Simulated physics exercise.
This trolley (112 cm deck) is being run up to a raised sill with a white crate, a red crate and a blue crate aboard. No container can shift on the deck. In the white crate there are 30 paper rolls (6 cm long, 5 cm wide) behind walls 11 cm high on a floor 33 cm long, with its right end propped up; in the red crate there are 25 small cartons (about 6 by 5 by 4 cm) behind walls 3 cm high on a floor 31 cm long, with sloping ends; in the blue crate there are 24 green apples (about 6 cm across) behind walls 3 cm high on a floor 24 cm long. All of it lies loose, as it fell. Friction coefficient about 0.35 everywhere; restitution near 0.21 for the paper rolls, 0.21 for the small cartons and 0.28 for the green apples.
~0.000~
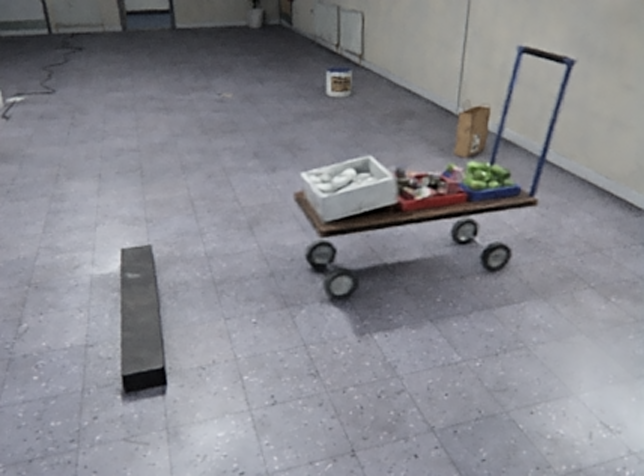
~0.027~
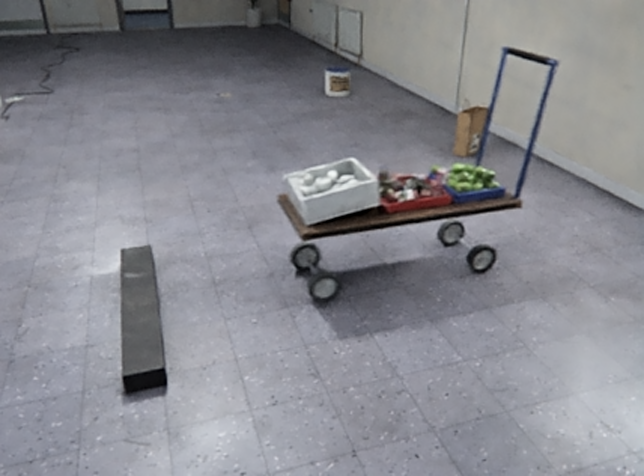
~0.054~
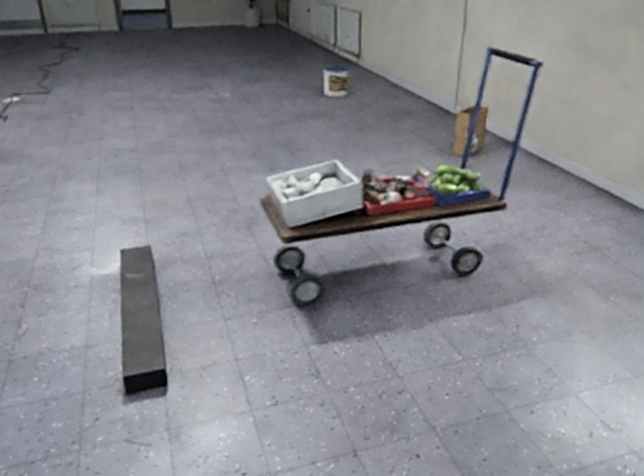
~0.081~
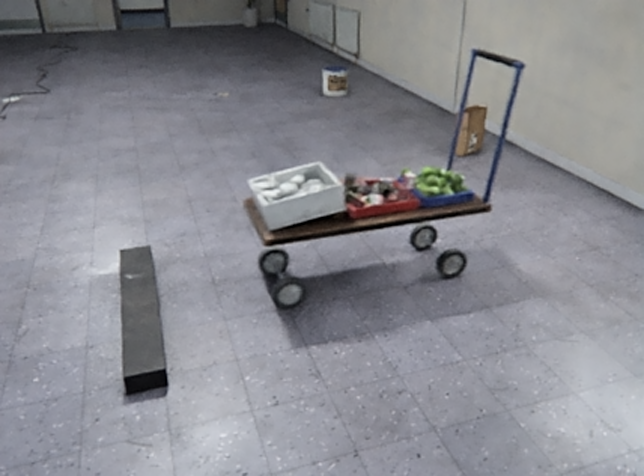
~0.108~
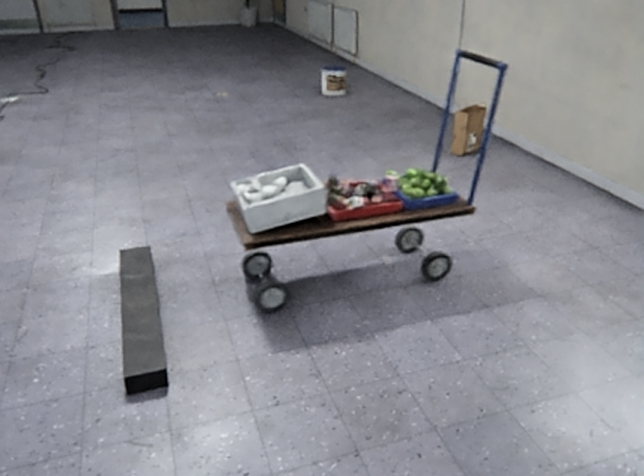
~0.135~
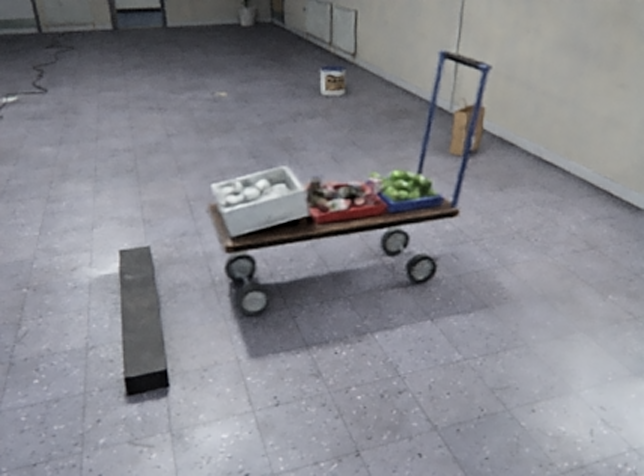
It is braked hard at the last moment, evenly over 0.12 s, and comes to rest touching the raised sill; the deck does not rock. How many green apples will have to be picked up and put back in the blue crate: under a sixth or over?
Out of the blue crate go more than a sixth of the green apples.
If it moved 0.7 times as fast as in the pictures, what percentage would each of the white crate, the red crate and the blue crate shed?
Then white crate 0, red crate 30, blue crate 30 per cent.
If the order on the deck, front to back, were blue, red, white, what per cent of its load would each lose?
In that case white crate 0, red crate 40, blue crate 30 per cent.
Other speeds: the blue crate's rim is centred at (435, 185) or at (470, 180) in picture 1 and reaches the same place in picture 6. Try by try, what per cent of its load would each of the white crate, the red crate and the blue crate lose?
White crate 0 then 0, red crate 10 then 30, blue crate 10 then 30 per cent.
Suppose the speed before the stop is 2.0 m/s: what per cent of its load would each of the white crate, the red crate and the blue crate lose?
In that case white crate 0, red crate 30, blue crate 20 per cent.
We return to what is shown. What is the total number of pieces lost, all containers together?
About 18.
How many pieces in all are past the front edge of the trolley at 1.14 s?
About 1.
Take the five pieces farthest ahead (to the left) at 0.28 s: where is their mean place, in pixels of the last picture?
At about (152, 214).
After 0.18 s, the brake bites.
After 0.28 s, 0 of 30 out of the white crate, 2 of 25 out of the red crate and 2 of 24 out of the blue crate.
After 0.40 s, 1 of 30 out of the white crate, 7 of 25 out of the red crate and 8 of 24 out of the blue crate.
After 0.63 s, 1 of 30 out of the white crate, 8 of 25 out of the red crate and 8 of 24 out of the blue crate.
Final count (at 1.14 s), 1 of 30 out of the white crate, 9 of 25 out of the red crate and 8 of 24 out of the blue crate. Asked share, 8 of 24, 33 per cent.
